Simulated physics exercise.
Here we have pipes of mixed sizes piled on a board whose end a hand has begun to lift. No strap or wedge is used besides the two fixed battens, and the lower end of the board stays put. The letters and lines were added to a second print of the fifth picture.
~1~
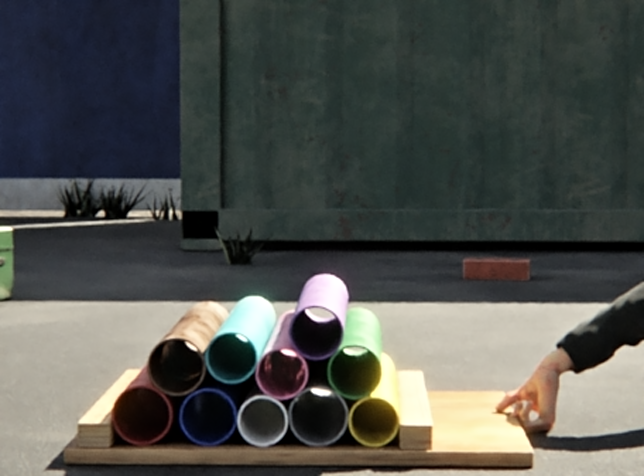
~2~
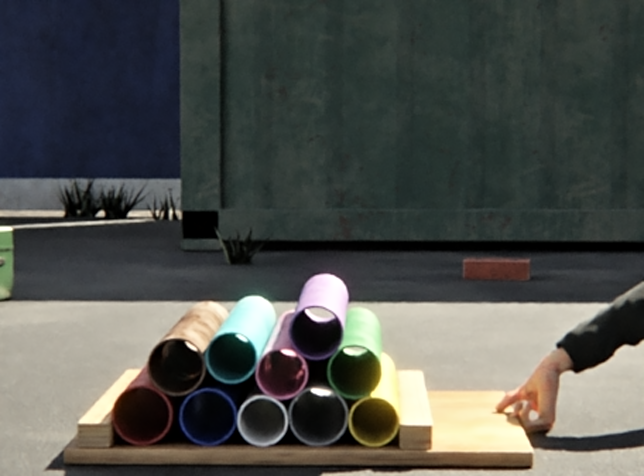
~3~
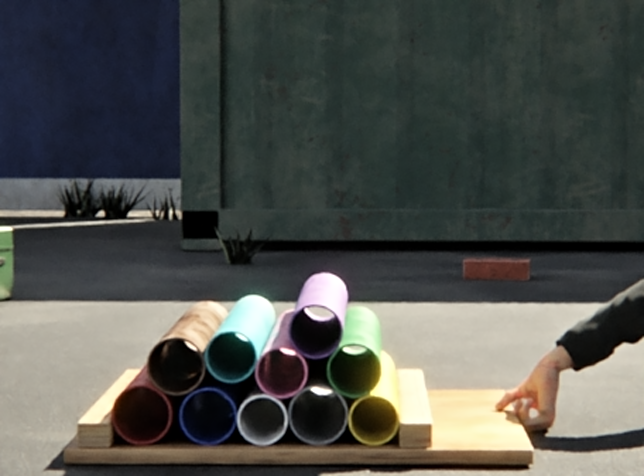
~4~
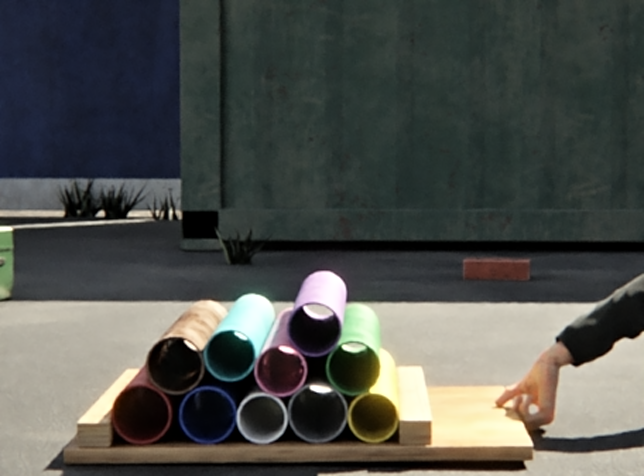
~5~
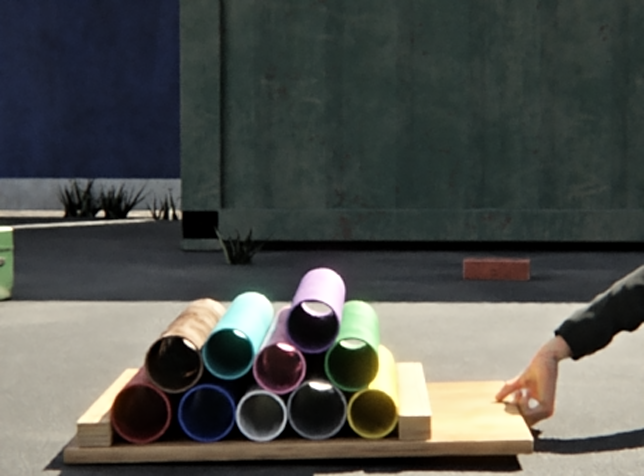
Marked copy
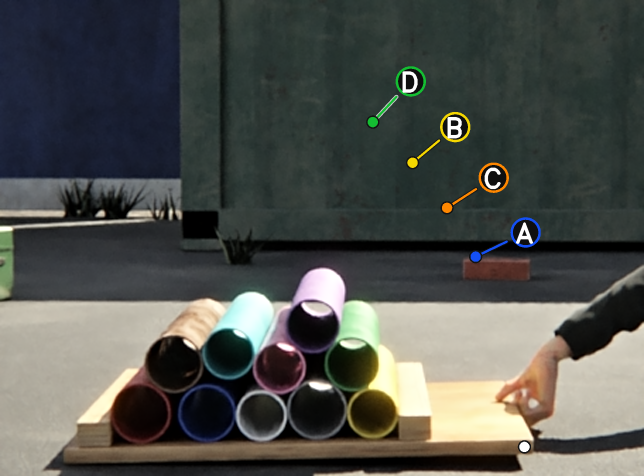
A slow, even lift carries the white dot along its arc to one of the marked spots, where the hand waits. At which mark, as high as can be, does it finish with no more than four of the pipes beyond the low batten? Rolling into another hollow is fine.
It can be raised to C.
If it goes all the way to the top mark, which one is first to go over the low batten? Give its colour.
First is the brown one.
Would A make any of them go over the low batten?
Yes, at A.
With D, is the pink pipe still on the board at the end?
The pink pipe: No.
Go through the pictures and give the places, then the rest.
In the first frame, white pipe (263, 421); grey pipe (318, 416); yellow pipe (374, 421).
In the second frame, yellow pipe (374, 421); brown pipe (177, 367).
In the third frame, board (304, 412); yellow pipe (374, 420); turquoise pipe (231, 357).
In the fourth frame, board (304, 410); red pipe (142, 414); blue pipe (208, 415).
In the fifth frame, board (304, 408); red pipe (141, 413); blue pipe (207, 413).
On the marked copy, A at (476, 256); B at (413, 163); C at (447, 208); D at (373, 122); the white dot at (525, 447).
Taking C. A third of the way, board at 19°.
Two thirds of the way, board at 33°.
When it is over, board at 33°, four over the low batten (brown, pink, turquoise, purple).
As for the rest, A four over the low batten (brown, pink, turquoise, purple); B five over the low batten; D five over the low batten.
